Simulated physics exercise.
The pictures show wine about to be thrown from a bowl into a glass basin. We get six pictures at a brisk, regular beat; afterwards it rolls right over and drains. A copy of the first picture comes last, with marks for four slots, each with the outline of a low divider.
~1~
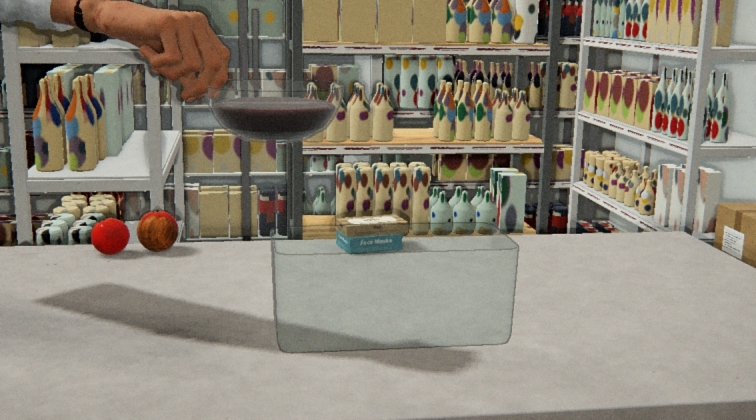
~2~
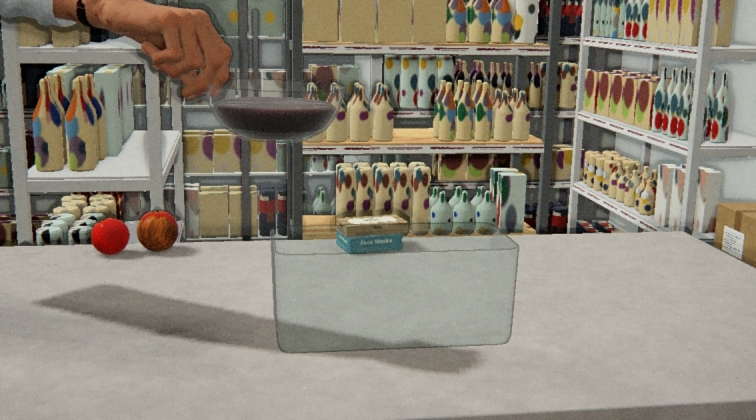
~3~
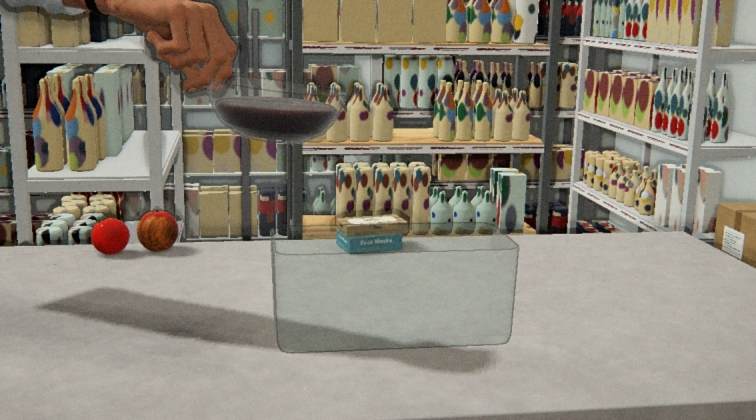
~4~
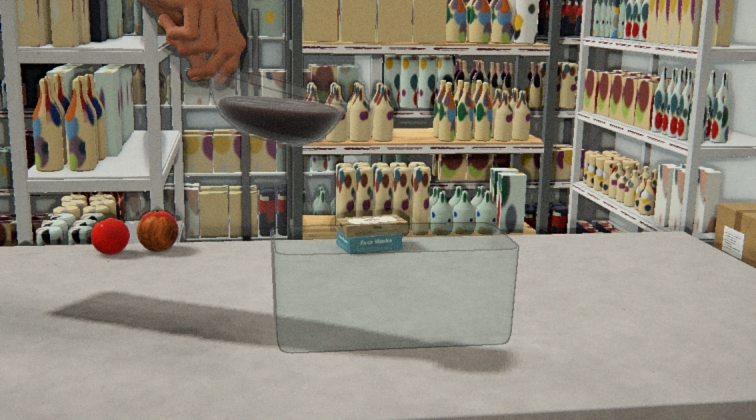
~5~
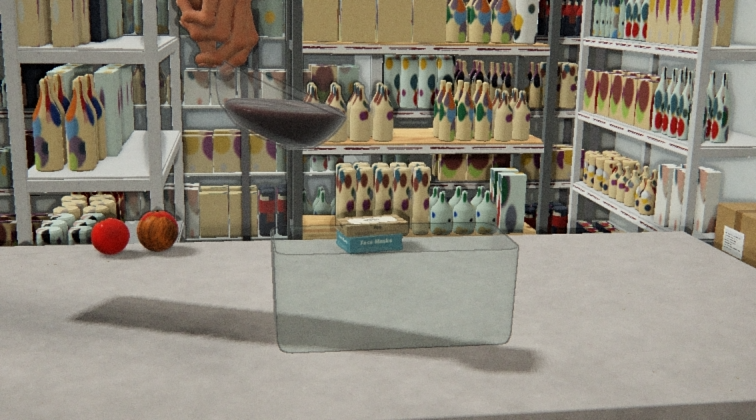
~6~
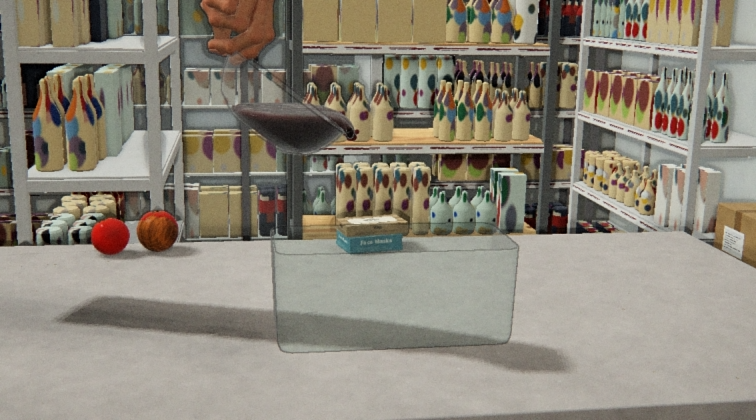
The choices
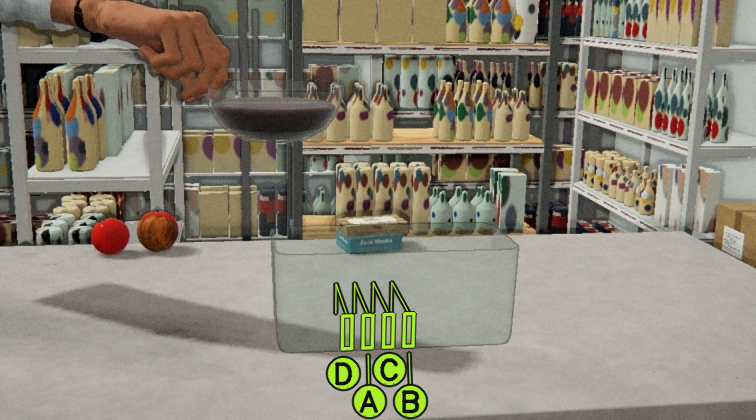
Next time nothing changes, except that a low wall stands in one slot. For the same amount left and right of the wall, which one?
C is best.
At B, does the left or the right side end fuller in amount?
The left one.
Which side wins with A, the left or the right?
More ends on the right.
On the marked copy, A at (368, 354); B at (409, 353); C at (388, 353); D at (347, 355).
For position A, about 28 % ends left of the wall and 71 % right of it.
For position B, about 80 % ends left of the wall and 18 % right of it.
For position C, about 49 % ends left of the wall and 51 % right of it.
For position D, about 17 % ends left of the wall and 83 % right of it.
